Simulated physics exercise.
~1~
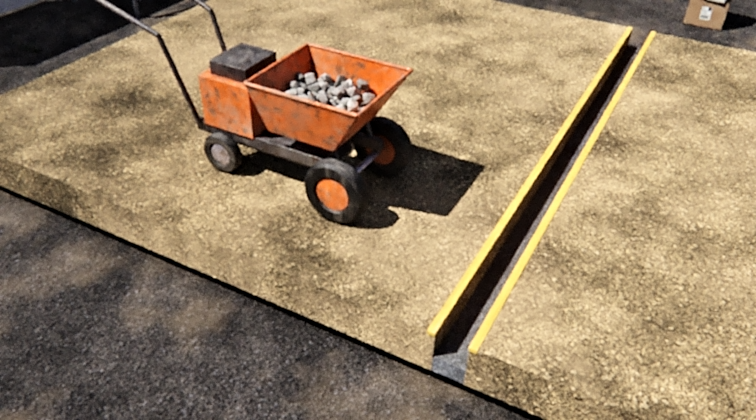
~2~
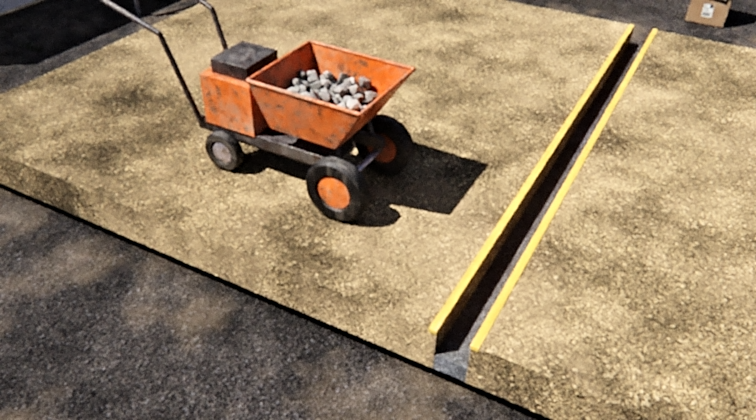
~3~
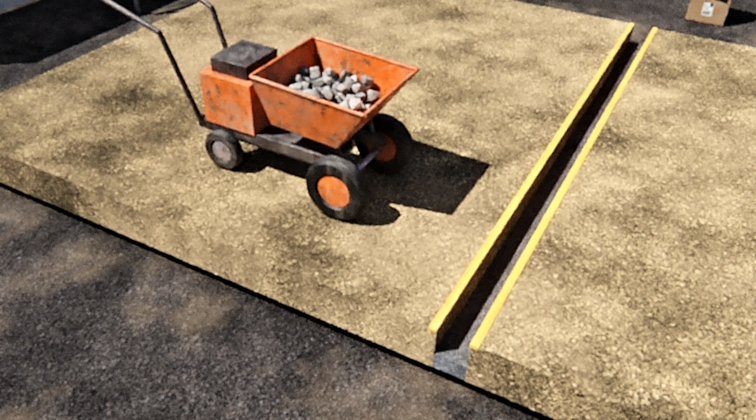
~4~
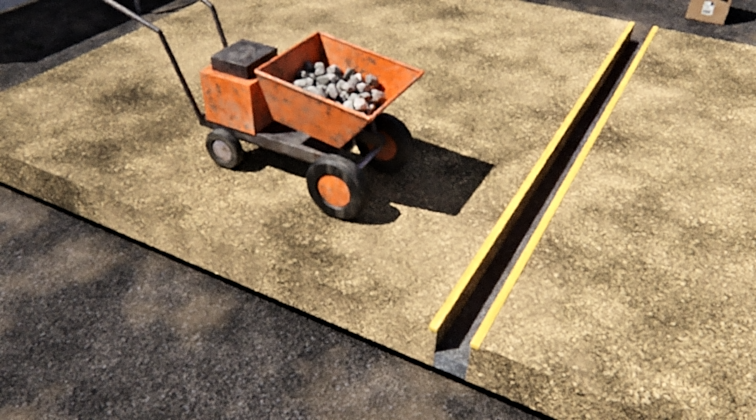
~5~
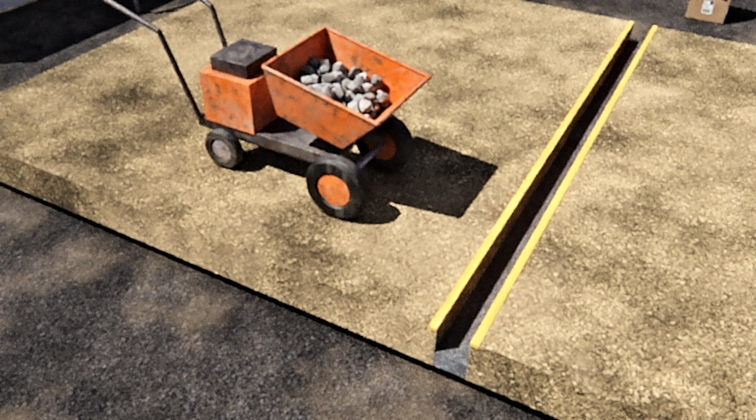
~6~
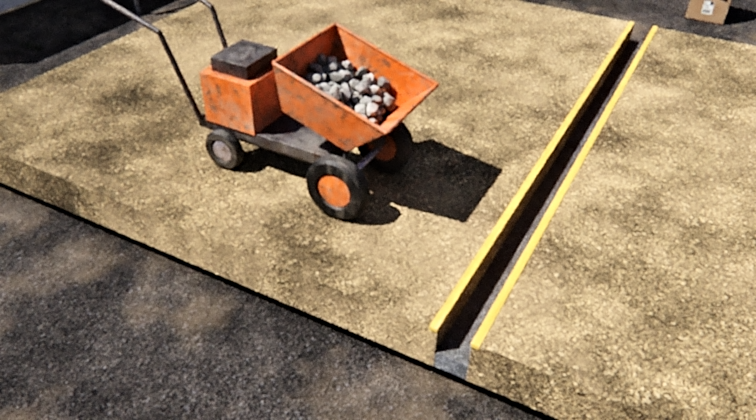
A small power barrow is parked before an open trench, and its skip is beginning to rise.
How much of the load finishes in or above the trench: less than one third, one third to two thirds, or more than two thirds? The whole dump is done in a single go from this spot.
Less than one third.
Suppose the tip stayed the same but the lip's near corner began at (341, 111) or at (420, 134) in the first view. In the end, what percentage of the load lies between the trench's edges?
Roughly 10 per cent at the first spot and 70 per cent at the second.
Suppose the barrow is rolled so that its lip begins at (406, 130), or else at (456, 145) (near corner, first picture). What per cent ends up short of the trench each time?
You'd get 10 in a hundred the first time and 0 in a hundred the second.
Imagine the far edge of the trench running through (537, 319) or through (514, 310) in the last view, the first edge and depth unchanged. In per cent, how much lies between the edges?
The first case gives around 20 percent, and the second around 20 percent.
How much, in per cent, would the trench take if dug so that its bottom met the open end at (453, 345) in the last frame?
I'd guess close to 10 percent.
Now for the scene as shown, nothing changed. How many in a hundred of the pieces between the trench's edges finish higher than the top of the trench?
My best guess is some 0 per cent.
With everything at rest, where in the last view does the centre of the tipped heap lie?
Close to (474, 221) in the last view.
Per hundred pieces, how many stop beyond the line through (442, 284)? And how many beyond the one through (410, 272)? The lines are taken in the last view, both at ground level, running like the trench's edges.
The first comes to 30 per cent, the second to 70 per cent.
Soon after the last picture, skip tipped steeply; all in the skip.
A little later, skip tipped right over; nearly all in the skip; a small part short of the trench.
Later still, skip tipped right over; about a third in the skip; about half short of the trench; a small part in or heaped over the trench.
By the end, skip tipped right over; about a quarter in the skip; about half short of the trench; about a quarter in or heaped over the trench; none beyond it.
